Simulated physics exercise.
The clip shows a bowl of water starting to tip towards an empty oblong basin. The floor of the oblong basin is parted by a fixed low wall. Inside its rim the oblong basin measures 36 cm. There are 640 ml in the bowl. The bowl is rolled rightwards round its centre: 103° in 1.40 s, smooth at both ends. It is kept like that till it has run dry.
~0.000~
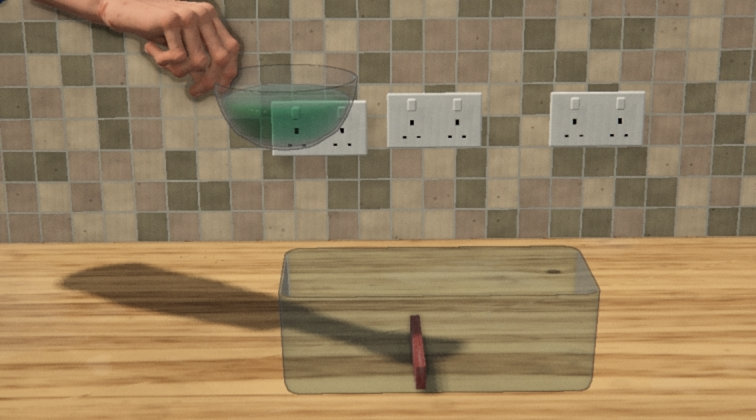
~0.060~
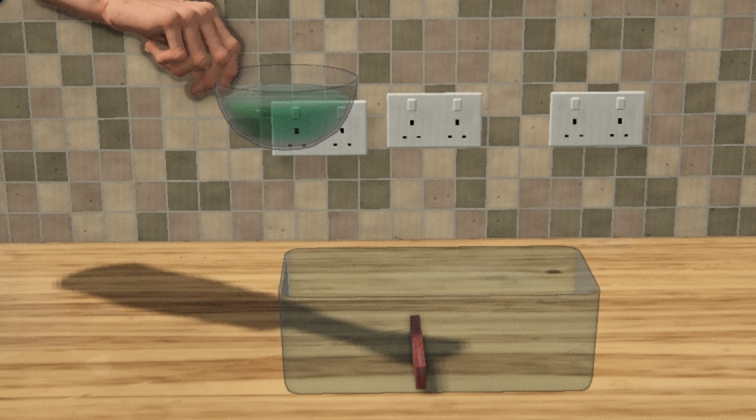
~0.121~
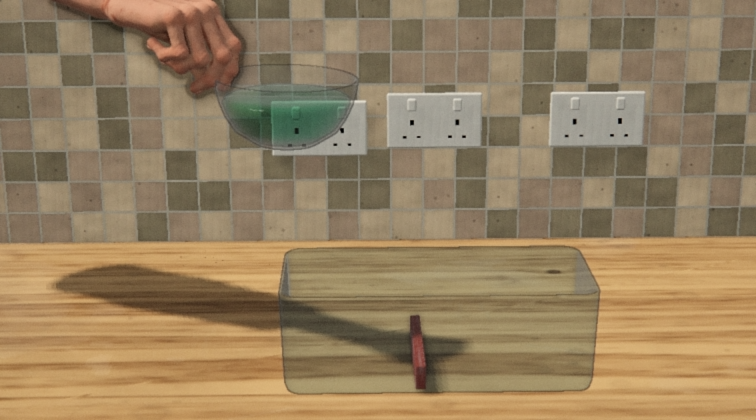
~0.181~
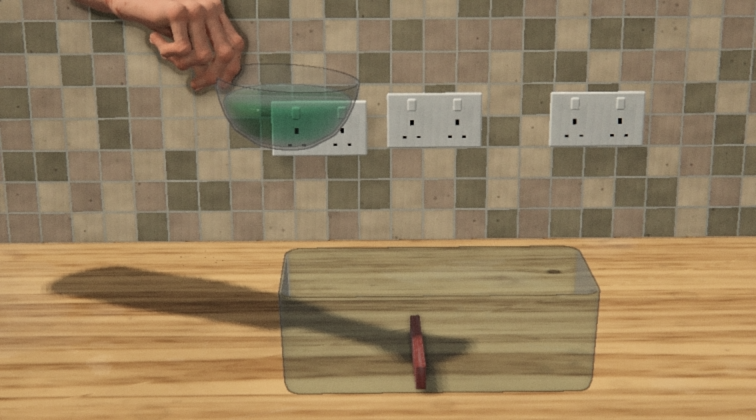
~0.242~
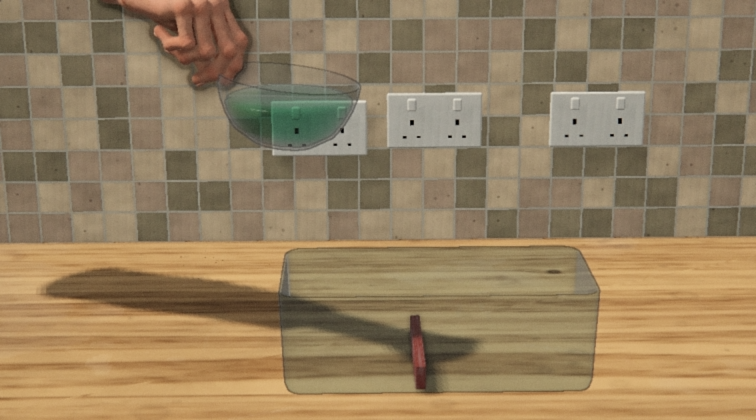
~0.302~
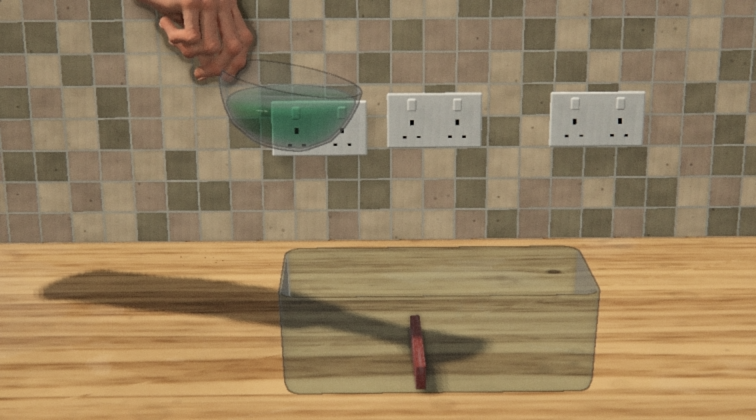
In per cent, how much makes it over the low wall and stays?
The far part has some 59 per cent.
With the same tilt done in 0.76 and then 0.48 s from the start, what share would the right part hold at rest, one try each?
First 50, then 40 per cent.
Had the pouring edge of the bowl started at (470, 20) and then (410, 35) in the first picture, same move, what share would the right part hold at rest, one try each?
First 85, then 85 per cent.
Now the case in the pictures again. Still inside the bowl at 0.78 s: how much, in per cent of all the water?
Near 52 in a hundred.
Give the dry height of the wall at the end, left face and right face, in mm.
Some 18 mm on the left and 18 mm on the right.
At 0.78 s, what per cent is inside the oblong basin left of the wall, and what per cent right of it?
Some 4 per cent left and 6 right.
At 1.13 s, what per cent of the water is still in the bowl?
Near 3 in a hundred.
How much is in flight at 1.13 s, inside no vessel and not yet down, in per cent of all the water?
Some 12 per cent.
By 0.78 s the tilt is 61° and 53 per cent is still to pour, 4 is left of the wall and 6 right of it.
By 1.13 s the tilt is 94° and 3 per cent is still to pour, 28 is left of the wall and 57 right of it.
By 1.50 s the tilt is 103° and 0 per cent is still to pour, 40 is left of the wall and 59 right of it.
By 1.90 s the tilt is 103° and 0 per cent is still to pour, 40 is left of the wall and 59 right of it.
At rest 40 per cent lies left of the wall, 59 right of it and 1 outside.
